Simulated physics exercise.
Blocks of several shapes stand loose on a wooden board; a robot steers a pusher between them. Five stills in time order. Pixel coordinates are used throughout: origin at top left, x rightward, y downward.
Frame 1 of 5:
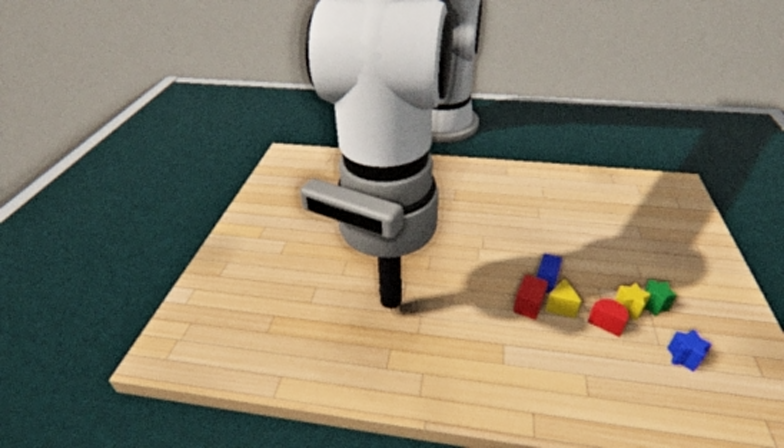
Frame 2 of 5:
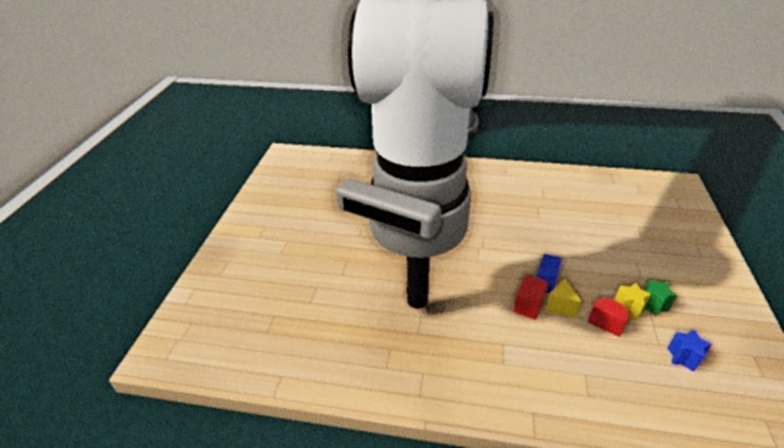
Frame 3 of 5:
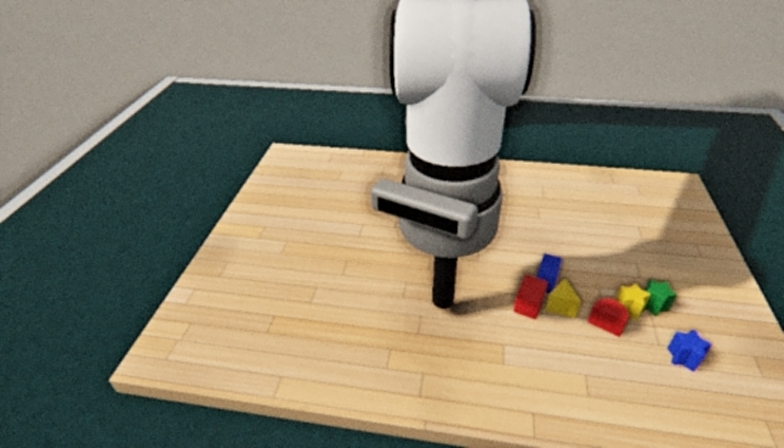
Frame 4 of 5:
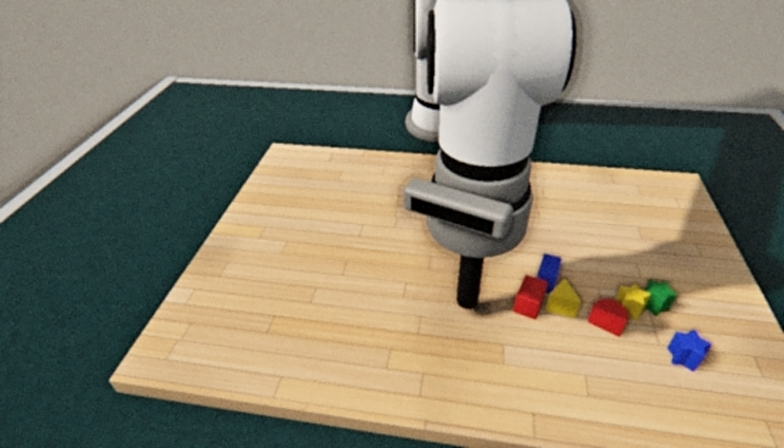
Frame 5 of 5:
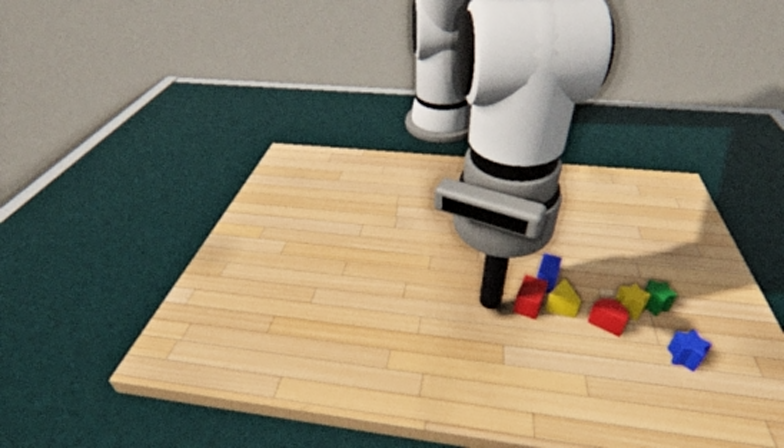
A white and grey robot arm with a black pusher stands over a pale wooden board on a dark green table, seen from a raised, fixed view. Red, yellow, blue and green blocks, some star-shaped, lie on the board's right side. The arm slides the upright pusher steadily rightward, from left of the blocks to close beside the red rectangular one, while the blocks stay still.
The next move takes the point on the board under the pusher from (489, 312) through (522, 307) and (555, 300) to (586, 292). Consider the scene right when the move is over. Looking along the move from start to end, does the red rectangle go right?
Yes, I think so.
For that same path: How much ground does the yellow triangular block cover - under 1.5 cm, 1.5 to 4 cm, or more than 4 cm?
Ends over 4 cm away.
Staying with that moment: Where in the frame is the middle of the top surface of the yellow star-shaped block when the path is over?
It will likely be found at (657, 300).
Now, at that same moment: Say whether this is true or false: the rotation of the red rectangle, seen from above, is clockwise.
Answer: True.
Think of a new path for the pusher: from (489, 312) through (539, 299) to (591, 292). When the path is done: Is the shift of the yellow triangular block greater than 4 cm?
Short answer: Yes.
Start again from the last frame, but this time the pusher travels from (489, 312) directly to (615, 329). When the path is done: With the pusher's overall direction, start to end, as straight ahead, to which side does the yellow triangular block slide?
With start-to-end as forward, it shifts left.
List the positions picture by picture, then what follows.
In the first picture, pusher's lower end at (391, 302); red rectangle at (533, 288); blue rectangle at (550, 264); yellow triangular block at (565, 291); yellow star-shaped block at (635, 293).
In the second picture, pusher at (418, 302); blocks still.
In the third picture, pusher at (443, 302); blocks still.
In the fourth picture, pusher at (467, 302); blocks still.
In the fifth picture, pusher at (490, 302); red rectangle at (533, 288); blue rectangle at (550, 264); yellow triangular block at (565, 291); yellow star-shaped block at (635, 293).
The first path, step by step. One third of the way, pusher at (525, 297); red rectangle at (550, 288), turned 15° anticlockwise; yellow triangular block at (574, 291), turned 30° anticlockwise.
Two thirds of the way, pusher at (558, 290); red rectangle at (584, 286), turned 15° anticlockwise; blue rectangle at (553, 262), turned 20° anticlockwise; yellow triangular block at (607, 290), turned 30° anticlockwise.
At the end, pusher at (589, 282); red rectangle at (615, 286), turned 25° clockwise; blue rectangle at (554, 262), turned 30° anticlockwise; yellow triangular block at (634, 299); yellow star-shaped block at (657, 300), turned 15° anticlockwise.
